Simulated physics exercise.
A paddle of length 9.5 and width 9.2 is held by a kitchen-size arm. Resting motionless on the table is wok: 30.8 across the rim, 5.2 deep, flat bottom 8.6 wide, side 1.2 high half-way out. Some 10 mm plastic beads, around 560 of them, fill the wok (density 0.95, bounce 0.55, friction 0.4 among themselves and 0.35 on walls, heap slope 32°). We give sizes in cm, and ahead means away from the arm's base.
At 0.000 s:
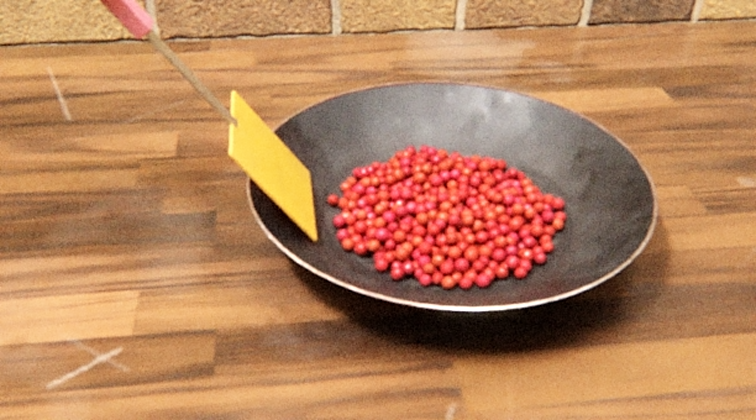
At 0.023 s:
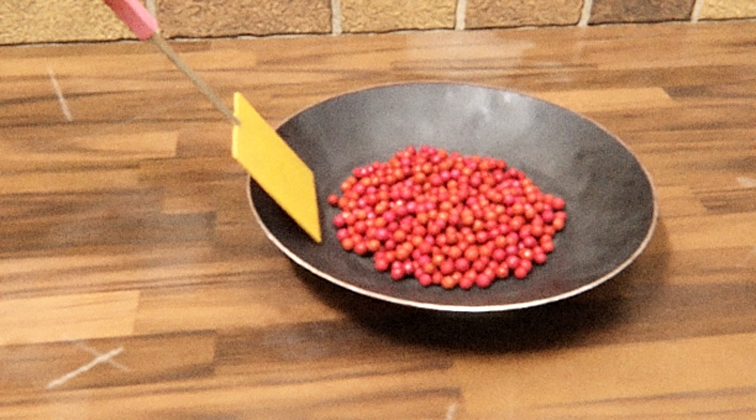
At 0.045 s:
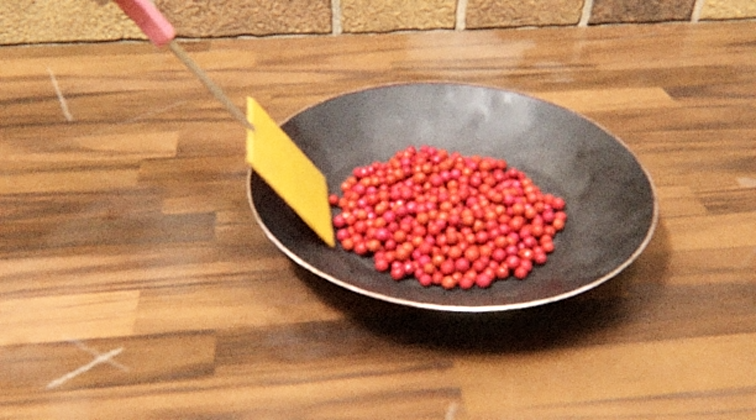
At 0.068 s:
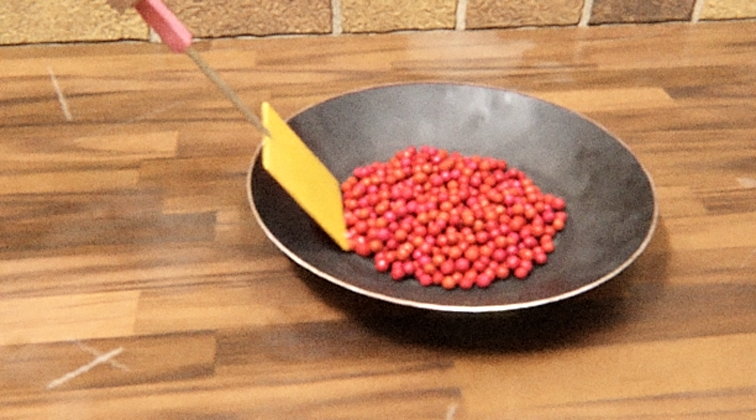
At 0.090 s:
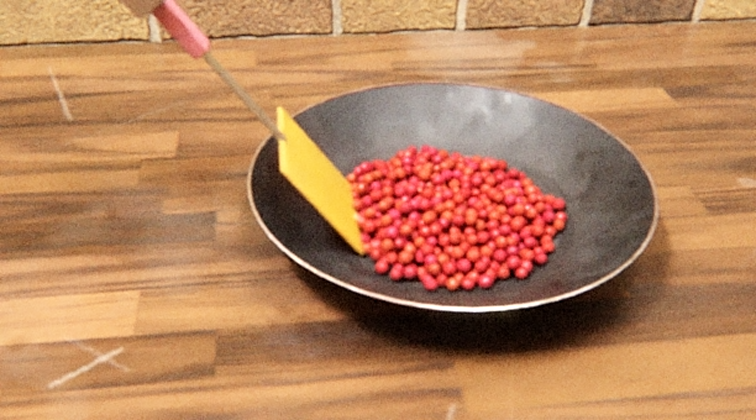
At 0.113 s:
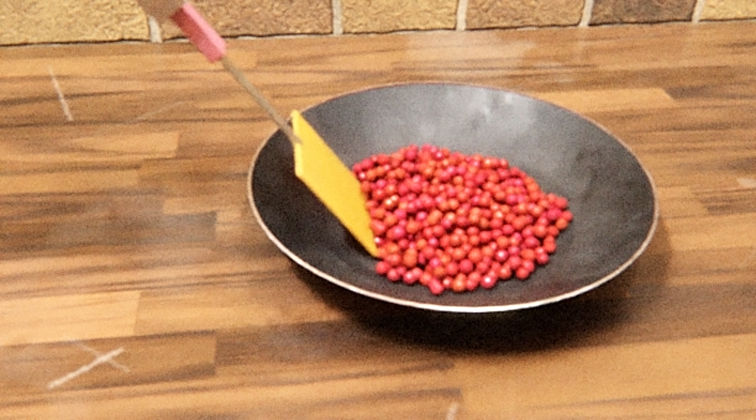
A yellow paddle on a pink-handled rod starts at the left side of a dark wok, beside a heap of small red balls. It slides steadily rightward into the heap's left edge, nudging the nearest balls slightly to the right, while most of the heap and the wok stay still.
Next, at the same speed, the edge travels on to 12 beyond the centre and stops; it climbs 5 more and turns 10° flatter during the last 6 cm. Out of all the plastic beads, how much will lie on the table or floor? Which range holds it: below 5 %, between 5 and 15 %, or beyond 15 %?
The range between 5 and 15 %.
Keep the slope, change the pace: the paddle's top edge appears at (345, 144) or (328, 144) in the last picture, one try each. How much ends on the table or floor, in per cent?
About 30 and 25 per cent.
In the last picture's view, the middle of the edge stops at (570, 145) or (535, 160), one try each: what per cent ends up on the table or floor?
About 0 and 0 per cent.
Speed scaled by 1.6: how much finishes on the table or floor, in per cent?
Near 20 in a hundred.
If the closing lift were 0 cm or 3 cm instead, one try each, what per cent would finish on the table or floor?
25 and 20 %.
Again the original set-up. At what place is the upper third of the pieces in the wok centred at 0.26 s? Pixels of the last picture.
The top third sits at roughly (527, 192).
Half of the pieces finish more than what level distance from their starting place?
Roughly 5 centimetres.
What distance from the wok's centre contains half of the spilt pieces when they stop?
I reckon close to 24 centimetres.
After 0.26 s, sloping 55°, highest piece 4 above the table; 559 in the wok.
After 0.40 s, sloping 52°, highest piece 6 above the table; 559 in the wok.
After 0.68 s, sloping 45°, highest piece 5 above the table; 506 in the wok, 52 on the table or floor, 1 on the blade or in flight.
After 1.73 s, sloping 45°, highest piece 5 above the table; 506 in the wok, 53 on the table or floor.
At rest, 506 in the wok, 53 on the table or floor. That is 9 % on the table or floor.
